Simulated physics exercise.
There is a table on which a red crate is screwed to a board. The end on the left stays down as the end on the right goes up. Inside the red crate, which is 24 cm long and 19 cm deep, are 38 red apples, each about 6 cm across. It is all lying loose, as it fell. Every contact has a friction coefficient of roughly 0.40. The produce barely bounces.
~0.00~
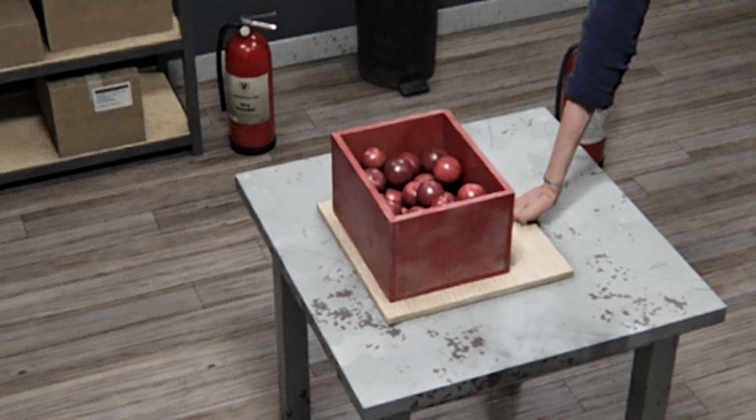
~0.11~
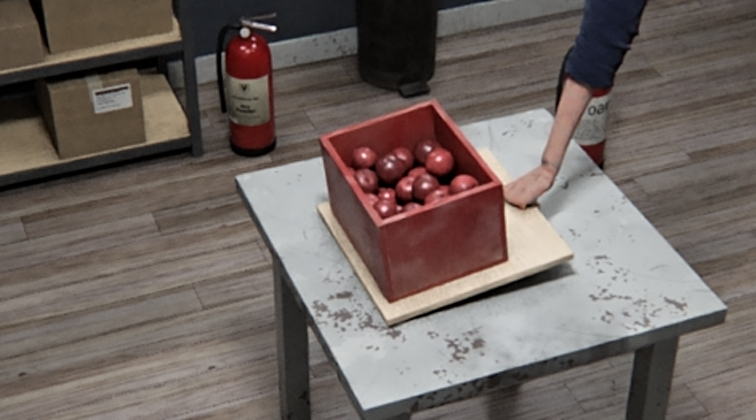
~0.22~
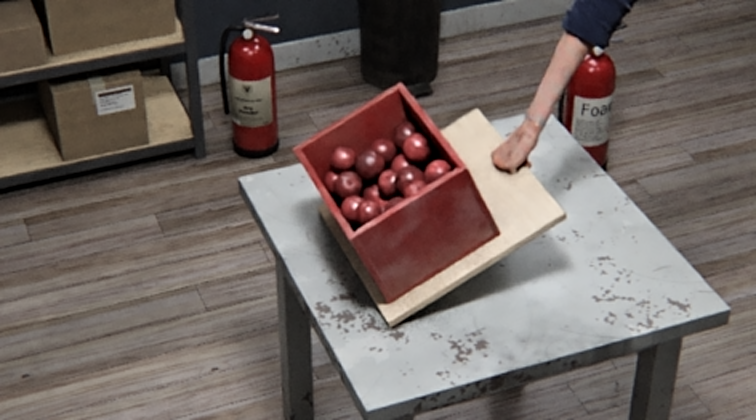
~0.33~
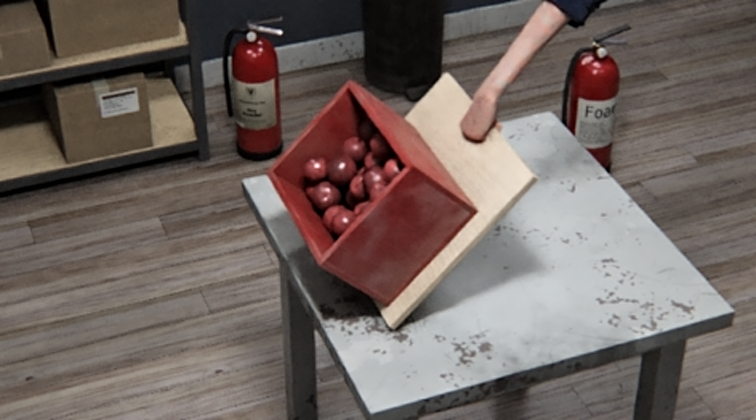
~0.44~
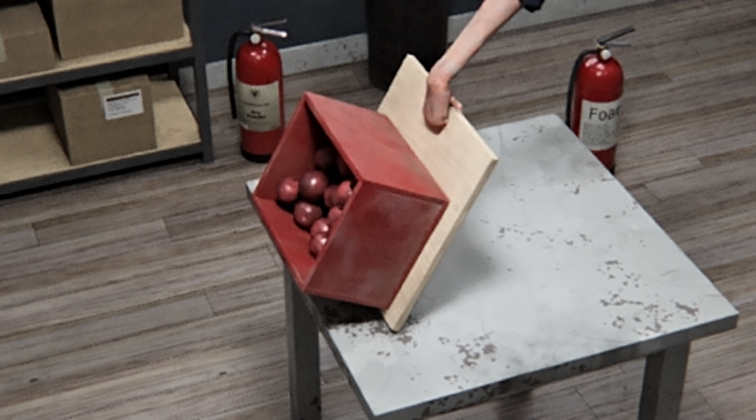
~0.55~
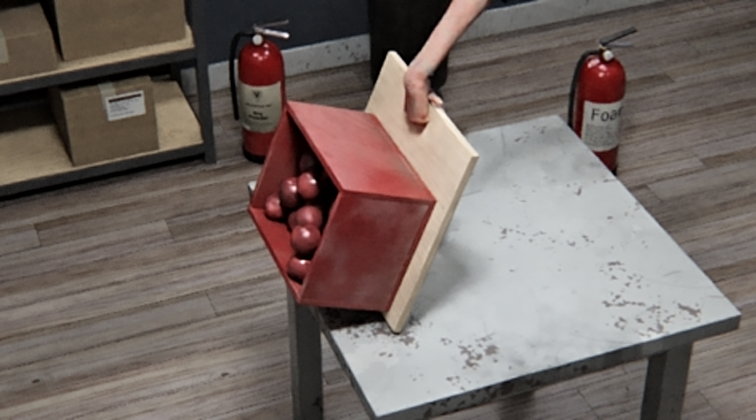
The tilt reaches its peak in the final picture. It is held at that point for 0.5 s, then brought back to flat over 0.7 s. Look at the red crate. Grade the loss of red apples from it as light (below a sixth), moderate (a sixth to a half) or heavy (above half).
The loss is light.
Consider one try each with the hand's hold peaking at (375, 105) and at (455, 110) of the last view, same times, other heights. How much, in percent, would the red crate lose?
First try the red crate sheds 40 per cent of its load, second try 0 per cent.
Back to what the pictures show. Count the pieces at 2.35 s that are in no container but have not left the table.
I'd guess near 0.
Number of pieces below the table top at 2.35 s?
At that time, the count is near 3.
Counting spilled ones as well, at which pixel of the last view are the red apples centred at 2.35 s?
Centre approx. (416, 231).
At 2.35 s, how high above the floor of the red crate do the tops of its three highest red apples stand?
It reaches close to 15 cm.
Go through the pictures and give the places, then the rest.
In the first frame (we follow the rim corner now nearest the camera; the camera pans a little), red crate at (396, 219); tilt 0°; nothing out yet.
Red crate at (383, 222); tilt 7°, in the second frame.
Red crate at (354, 234); tilt 24°, in the third frame.
Red crate at (323, 259); tilt 44°, in the fourth frame.
Red crate at (304, 285); tilt 61°, in the fifth frame.
Red crate at (299, 297); tilt 68°; nothing out yet, in the sixth frame.
After 0.84 s, tilt 68°; 3 of 38 out of the red crate.
After 1.20 s, tilt 60°; 3 of 38 out of the red crate.
After 1.70 s, tilt 1°; 3 of 38 out of the red crate.
Outcome (at 2.35 s), 3 of 38 out of the red crate. Asked share, 3 of 38, 8 per cent.
